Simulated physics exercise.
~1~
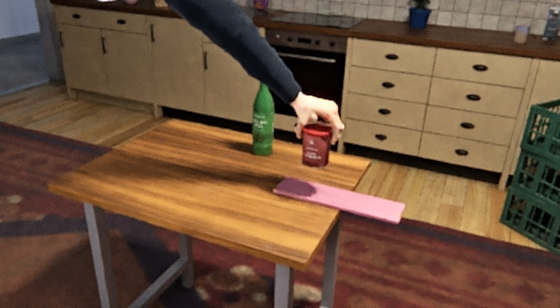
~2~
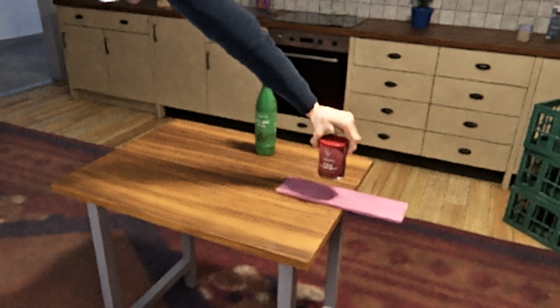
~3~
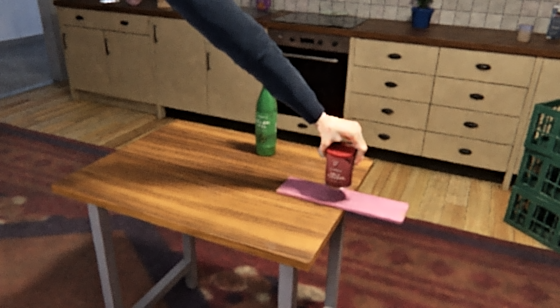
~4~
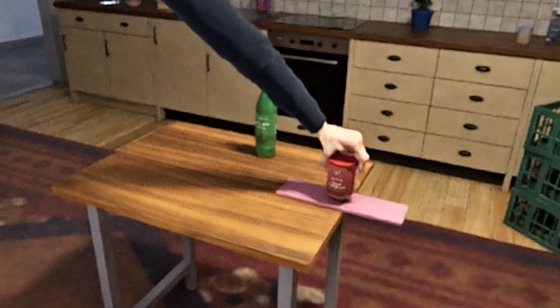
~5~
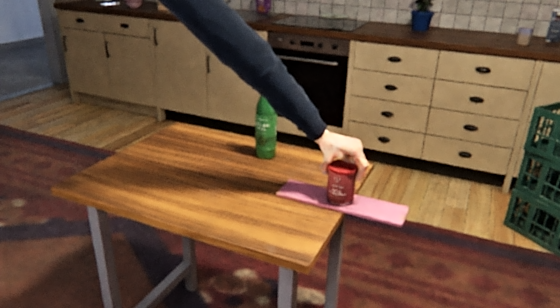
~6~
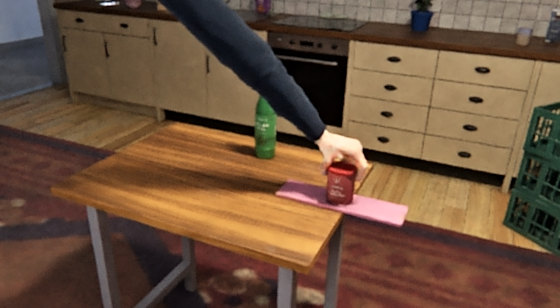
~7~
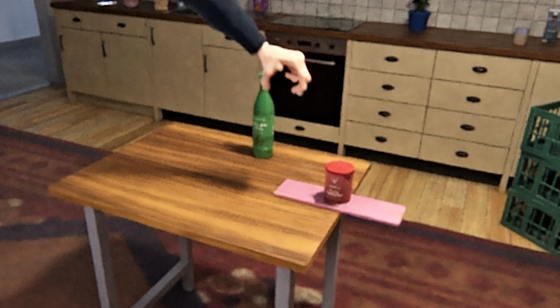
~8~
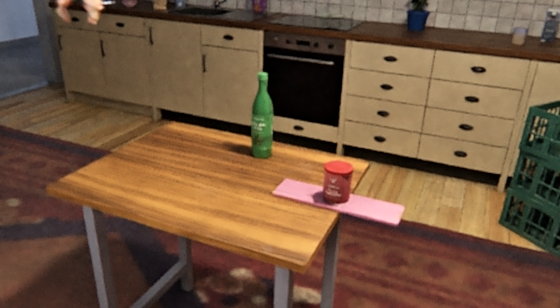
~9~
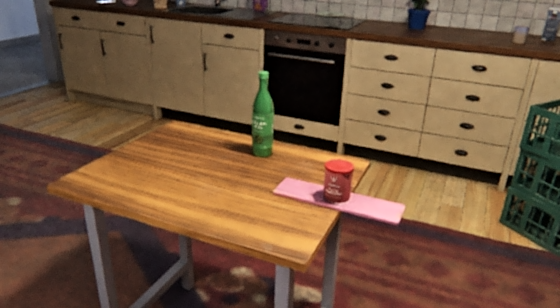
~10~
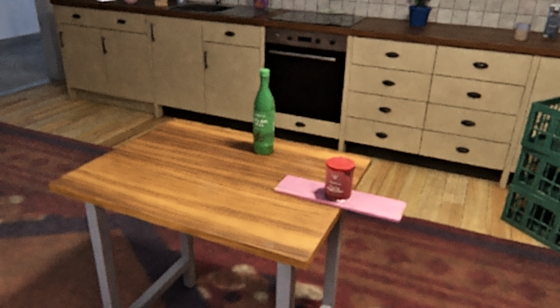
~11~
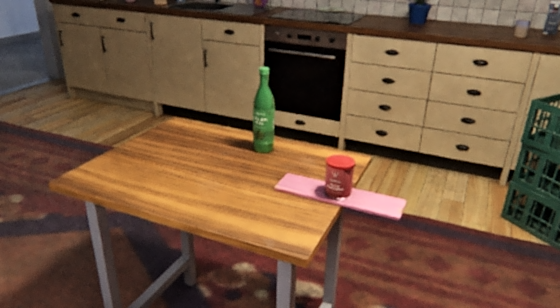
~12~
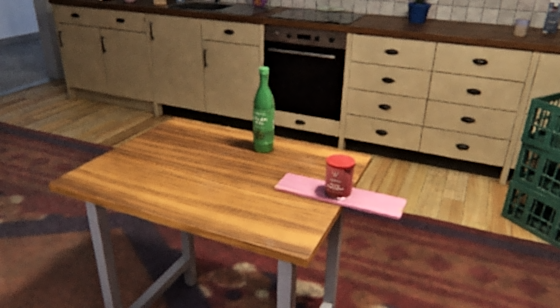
We see a hand lower a red tin onto a pink board jutting past the edge of a wooden table, near a green bottle. The hand lets go and withdraws to the left, and the tin stays upright on the board, which remains balanced on the table.
